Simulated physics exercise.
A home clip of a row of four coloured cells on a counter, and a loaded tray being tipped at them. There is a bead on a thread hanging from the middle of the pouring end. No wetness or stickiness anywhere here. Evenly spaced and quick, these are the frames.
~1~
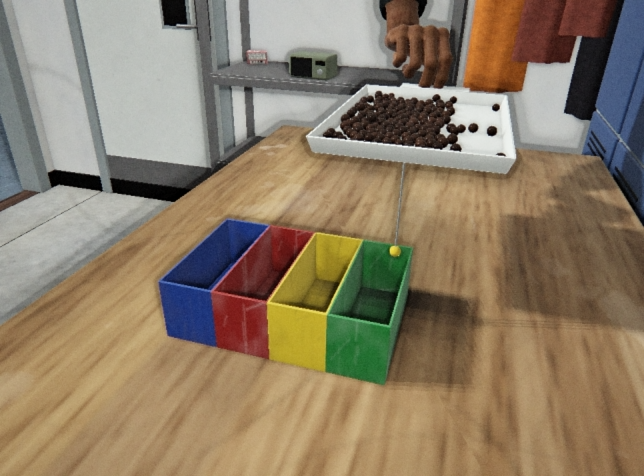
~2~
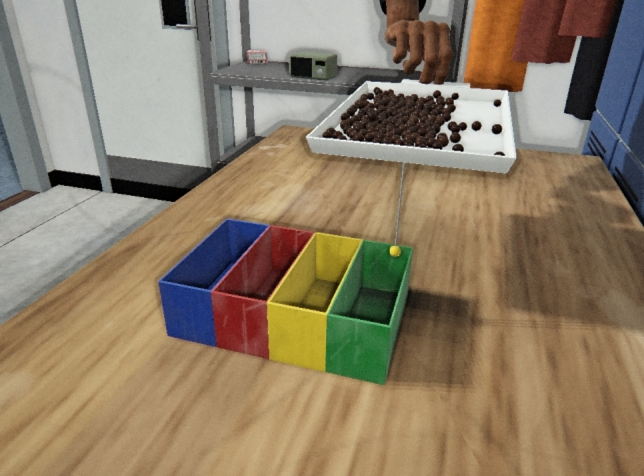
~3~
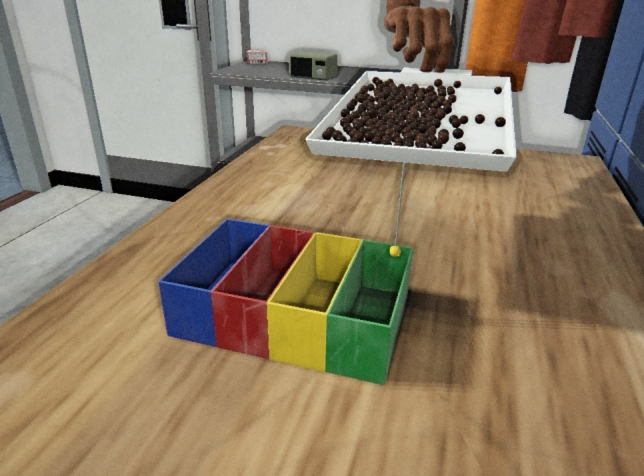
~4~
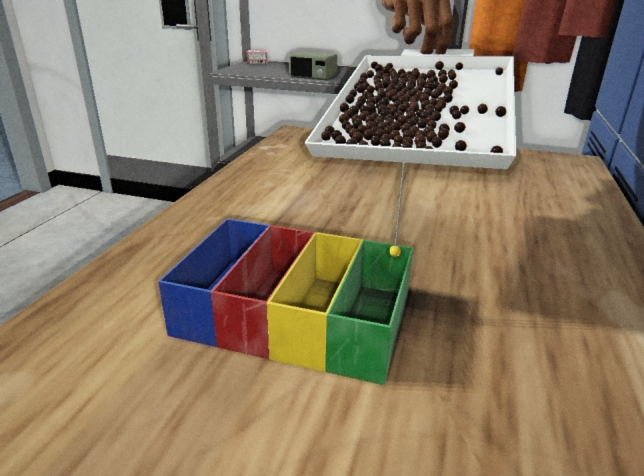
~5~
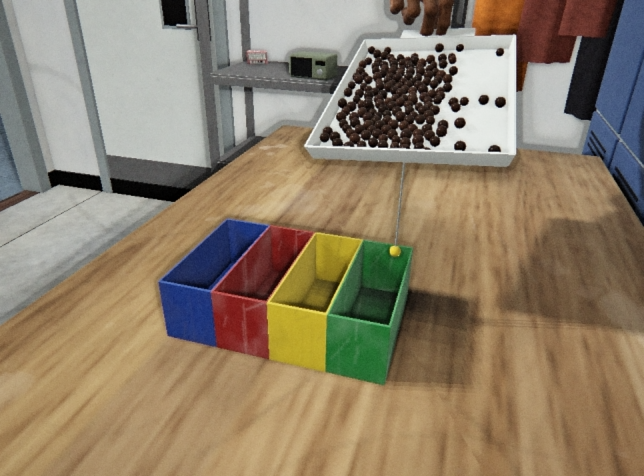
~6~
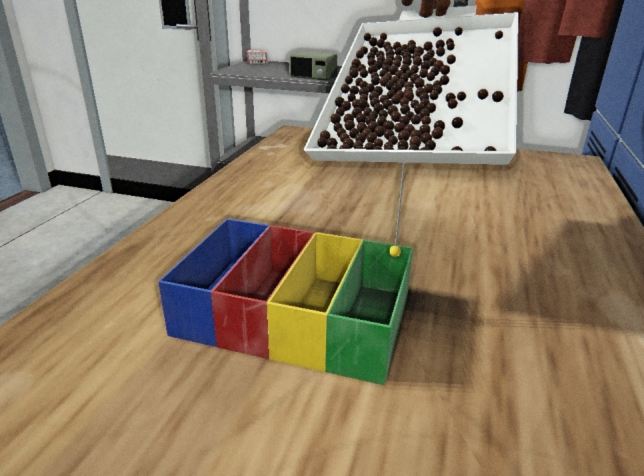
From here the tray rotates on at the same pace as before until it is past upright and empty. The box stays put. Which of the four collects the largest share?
The yellow one.
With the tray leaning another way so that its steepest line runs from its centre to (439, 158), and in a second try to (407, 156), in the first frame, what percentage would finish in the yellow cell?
In turn some 0 and 20 per cent.
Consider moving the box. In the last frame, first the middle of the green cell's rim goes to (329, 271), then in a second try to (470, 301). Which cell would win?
First try: The green one; second try: Blue.
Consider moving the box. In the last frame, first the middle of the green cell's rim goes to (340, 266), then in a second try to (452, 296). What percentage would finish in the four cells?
About 70 in a hundred, then about 90 in a hundred.
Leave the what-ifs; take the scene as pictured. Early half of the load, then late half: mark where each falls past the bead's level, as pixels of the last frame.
It passes near (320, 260) first and then near (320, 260).
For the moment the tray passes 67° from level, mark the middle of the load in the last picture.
Centre estimate: (352, 155).
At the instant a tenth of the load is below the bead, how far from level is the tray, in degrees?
About 65°.
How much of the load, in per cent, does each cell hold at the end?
The blue cell ends with 0 per cent, the red cell with 20 per cent, the yellow cell with 40 per cent and the green cell with 30 per cent.
Soon after the last picture, tray tipped steeply; about two thirds on the tray; a small part in the yellow cell; a small part in the red cell; a small part in the green cell; about a quarter falling or outside the box.
A little later, tray tipped past a quarter turn; a stray few on the tray; about a third in the yellow cell; about a quarter in the green cell; about a quarter in the red cell; a stray few in the blue cell; a small part falling or outside the box.
Later still, tray tipped past a quarter turn; about a third in the yellow cell; about a quarter in the green cell; about a quarter in the red cell; a stray few in the blue cell; a small part falling or outside the box.
By the end, tray tipped past a quarter turn; about a third in the yellow cell; about a quarter in the green cell; about a quarter in the red cell; a stray few in the blue cell; a small part outside the box.
